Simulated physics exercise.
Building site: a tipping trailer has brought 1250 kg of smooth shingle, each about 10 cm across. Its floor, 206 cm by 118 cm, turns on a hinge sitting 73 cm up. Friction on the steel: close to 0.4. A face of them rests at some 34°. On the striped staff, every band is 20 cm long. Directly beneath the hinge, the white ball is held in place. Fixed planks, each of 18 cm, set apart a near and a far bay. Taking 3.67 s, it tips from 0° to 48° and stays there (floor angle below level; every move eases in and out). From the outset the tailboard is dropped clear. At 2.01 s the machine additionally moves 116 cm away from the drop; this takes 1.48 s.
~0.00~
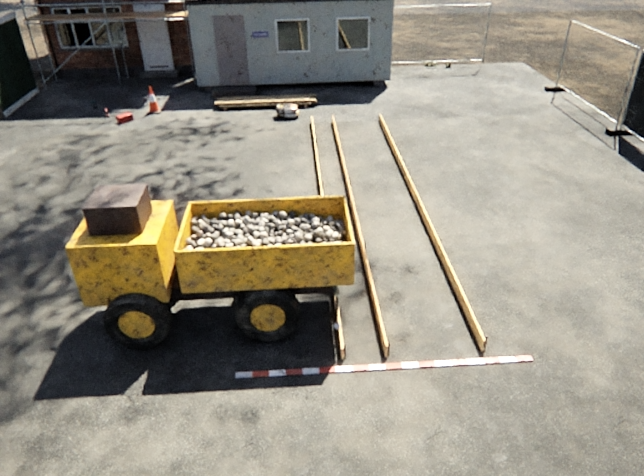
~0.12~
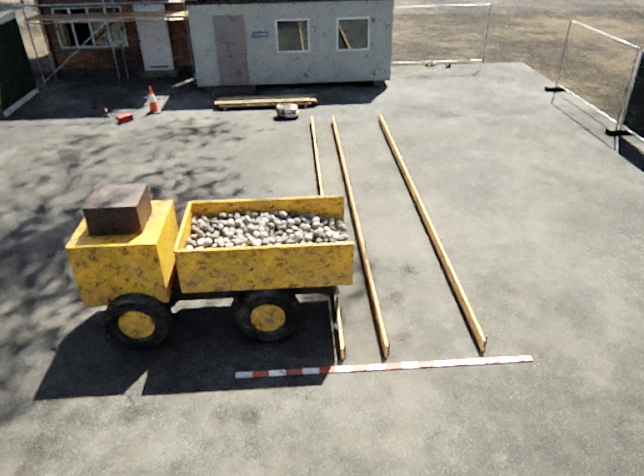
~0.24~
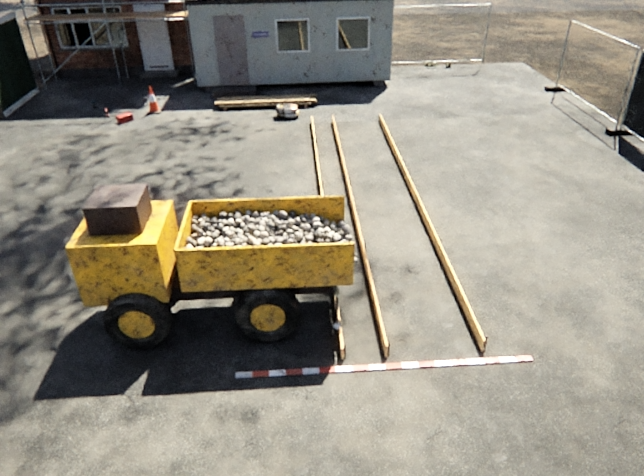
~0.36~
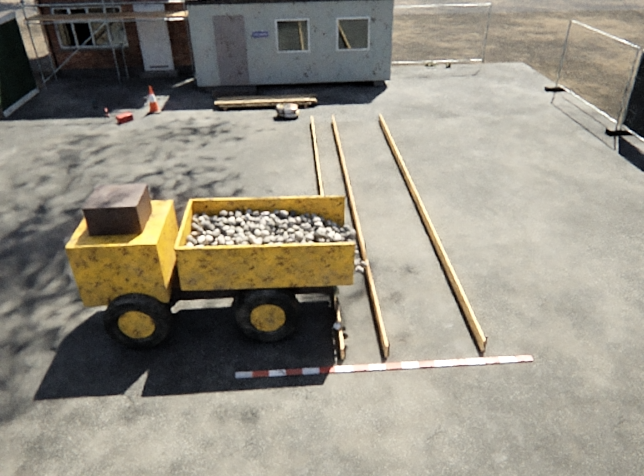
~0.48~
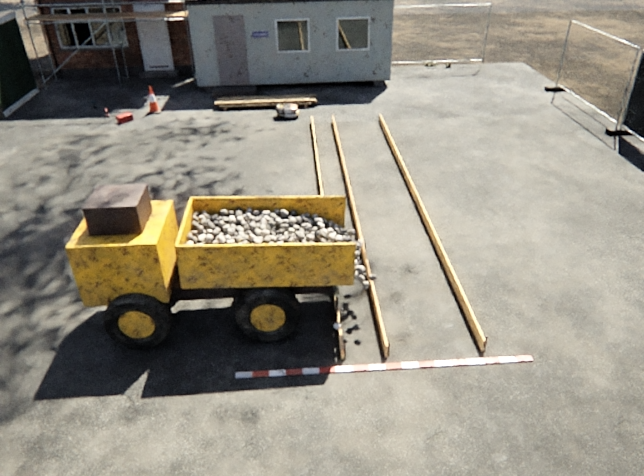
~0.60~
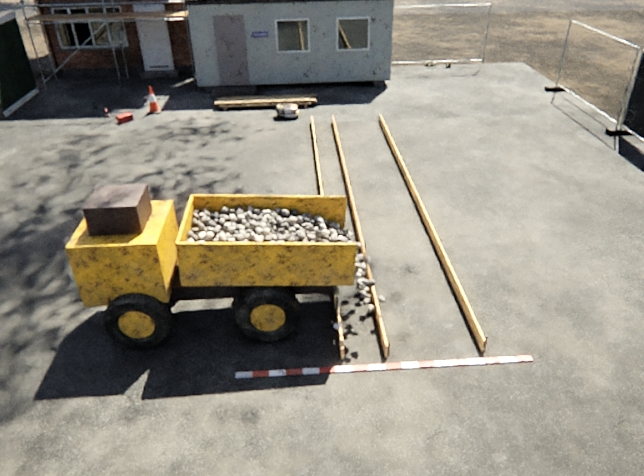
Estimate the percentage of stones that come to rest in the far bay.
I would say roughly 40 per cent.
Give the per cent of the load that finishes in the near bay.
Around 35 per cent of the load ends up there.
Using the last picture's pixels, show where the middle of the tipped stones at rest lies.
I'd put it close to (364, 299).
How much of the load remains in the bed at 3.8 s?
Around 0 per cent, still inside.
After 2.8 s the floor is at 40°; 16 % in the bed, 12 % short of the bays, 39 % in the near bay, 33 % in the far bay; the foremost stones are at (456, 304).
After 3.8 s the floor is at 48°; 0 % in the bed, 25 % short of the bays, 35 % in the near bay, 40 % in the far bay; the foremost stones are at (456, 297).
After 4.1 s the floor is at 48°; 0 % in the bed, 25 % short of the bays, 35 % in the near bay, 40 % in the far bay; the foremost stones are at (456, 297).
After 7.1 s the floor is at 48°; 0 % in the bed, 25 % short of the bays, 35 % in the near bay, 40 % in the far bay; the foremost stones are at (456, 297).
